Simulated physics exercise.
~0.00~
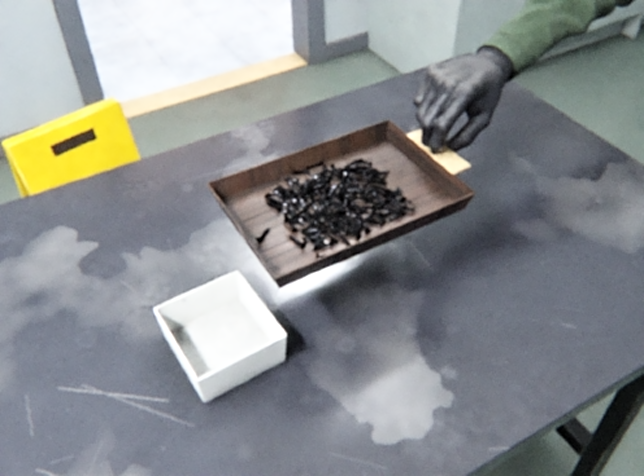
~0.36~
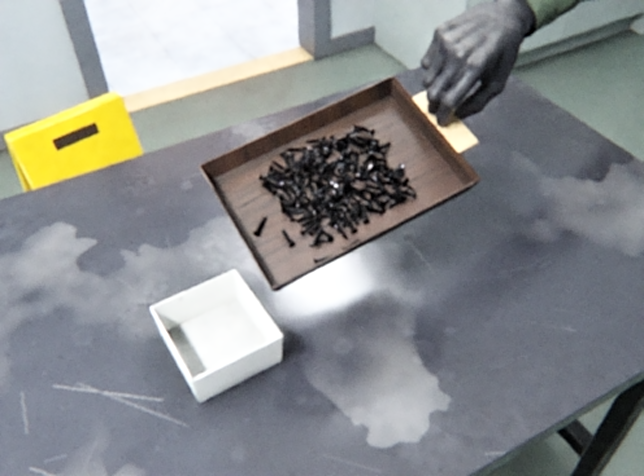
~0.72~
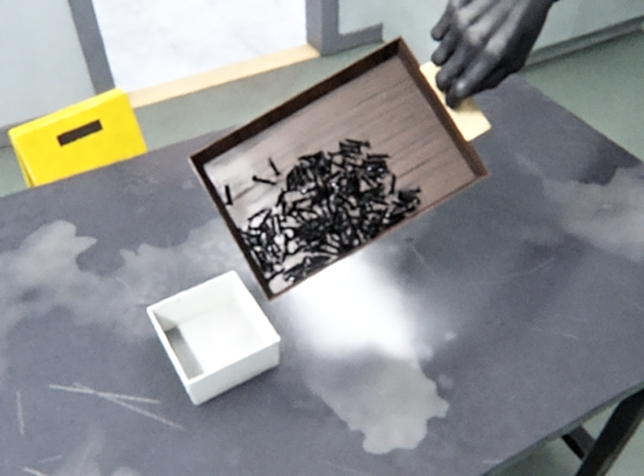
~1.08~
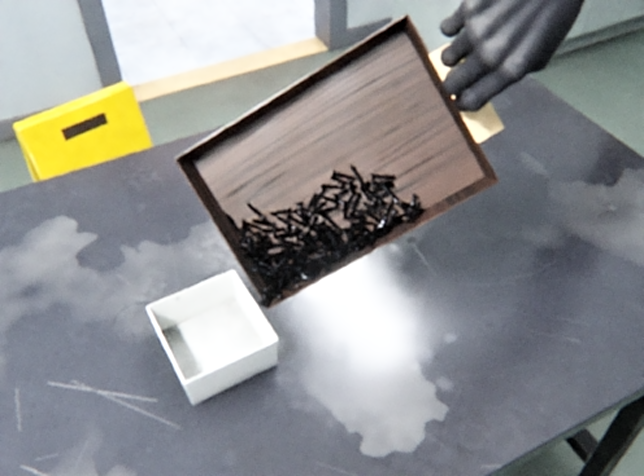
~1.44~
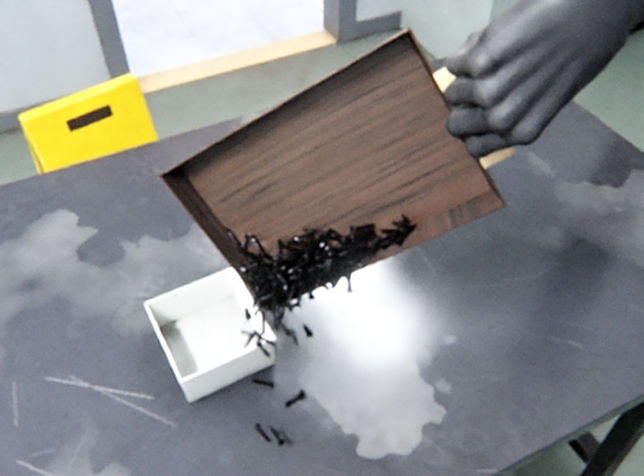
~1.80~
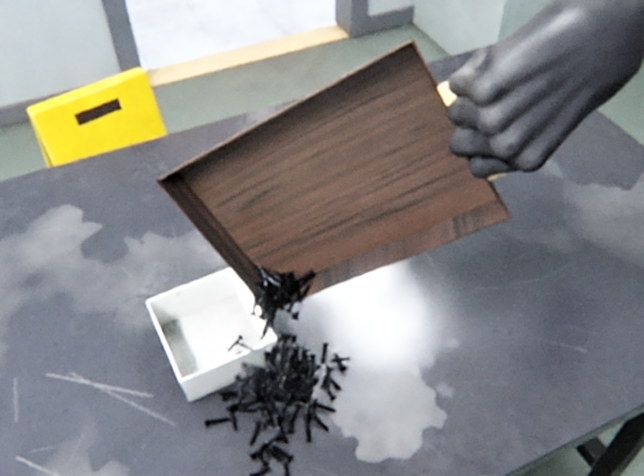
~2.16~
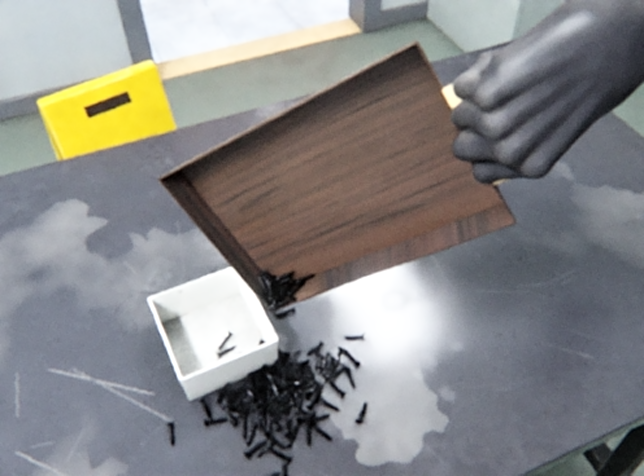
In this clip, a dark-gloved hand tilts a brown tray of black screws steeply above a table beside a small white square container, and the screws slide to the lower corner and spill mostly onto the tabletop, leaving a few in the container and some in the tray.
